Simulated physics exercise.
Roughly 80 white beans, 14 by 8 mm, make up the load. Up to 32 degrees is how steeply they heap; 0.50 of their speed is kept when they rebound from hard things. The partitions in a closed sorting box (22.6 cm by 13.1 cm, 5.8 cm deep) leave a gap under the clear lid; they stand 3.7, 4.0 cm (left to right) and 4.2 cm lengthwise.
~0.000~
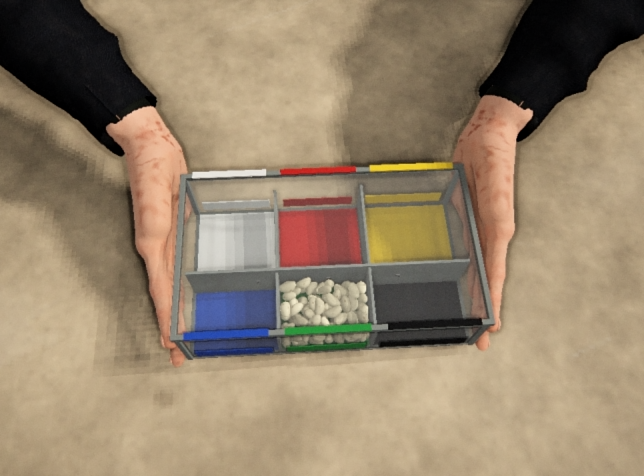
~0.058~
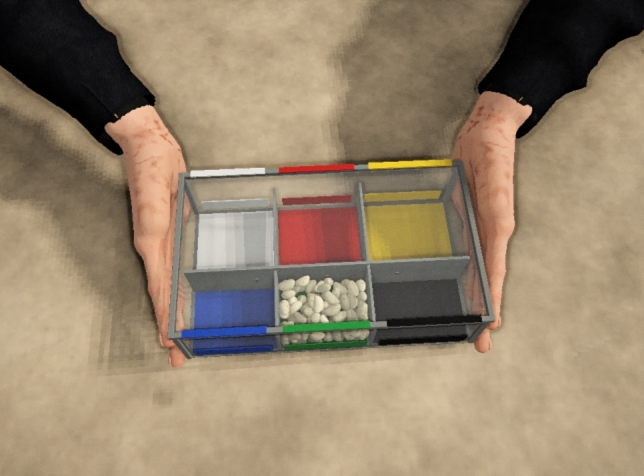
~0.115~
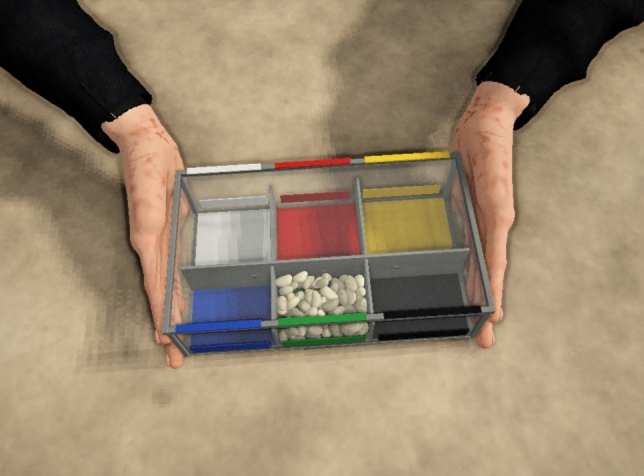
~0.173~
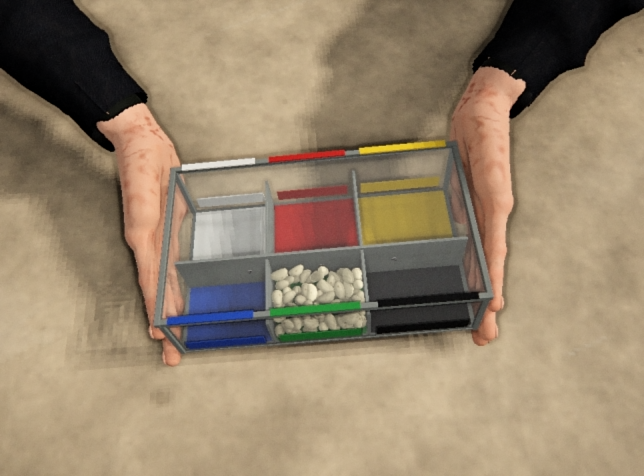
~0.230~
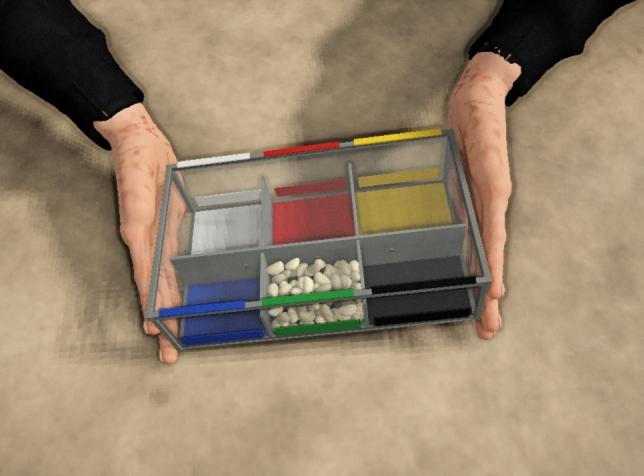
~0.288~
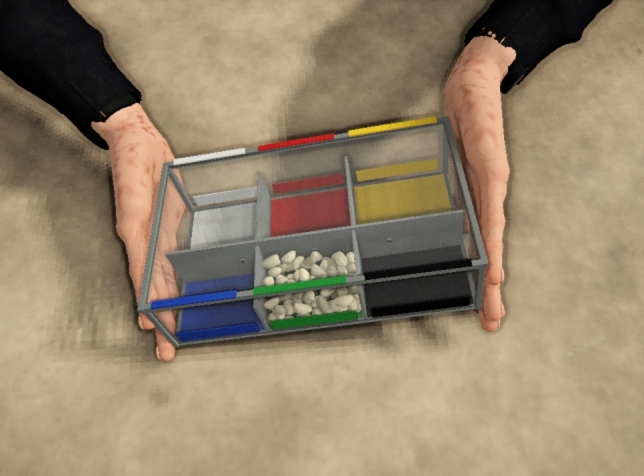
Two hands hold a clear divided box of white beans and gradually tilt it leftward.
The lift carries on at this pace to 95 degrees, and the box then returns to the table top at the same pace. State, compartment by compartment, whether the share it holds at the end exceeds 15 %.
Red: Does not exceed; blue: Does not exceed; green: Exceeds; yellow: Does not exceed; white: Exceeds; black: Does not exceed.
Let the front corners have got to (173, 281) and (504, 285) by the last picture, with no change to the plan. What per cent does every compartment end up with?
So it works out as red at 0 percent, blue at 0 percent, green at 50 percent, yellow at 45 percent, white at 0 percent and black at 0 percent.
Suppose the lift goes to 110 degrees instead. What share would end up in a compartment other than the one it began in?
It would come to about 65 per cent.
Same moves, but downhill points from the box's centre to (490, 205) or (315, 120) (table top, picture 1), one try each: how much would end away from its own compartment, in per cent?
Near 60 and 35 percent, in that order.
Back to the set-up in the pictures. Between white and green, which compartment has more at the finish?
The white one.
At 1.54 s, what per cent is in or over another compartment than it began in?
Near 25 in a hundred.
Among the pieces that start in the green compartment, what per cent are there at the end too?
Roughly 40 per cent.
After 1.54 s, tilt 95 degrees; red 5 %, blue 5 %, green 75 %, white 20 %.
After 2.37 s, tilt 43 degrees; blue 5 %, green 40 %, white 55 %.
Then, at 3.22 s, tilt 0 degrees; blue 5 %, green 40 %, white 55 %.
In the end, at 3.8 s, red 0 %, blue 5 %, green 40 %, yellow 0 %, white 55 %, black 0 %.
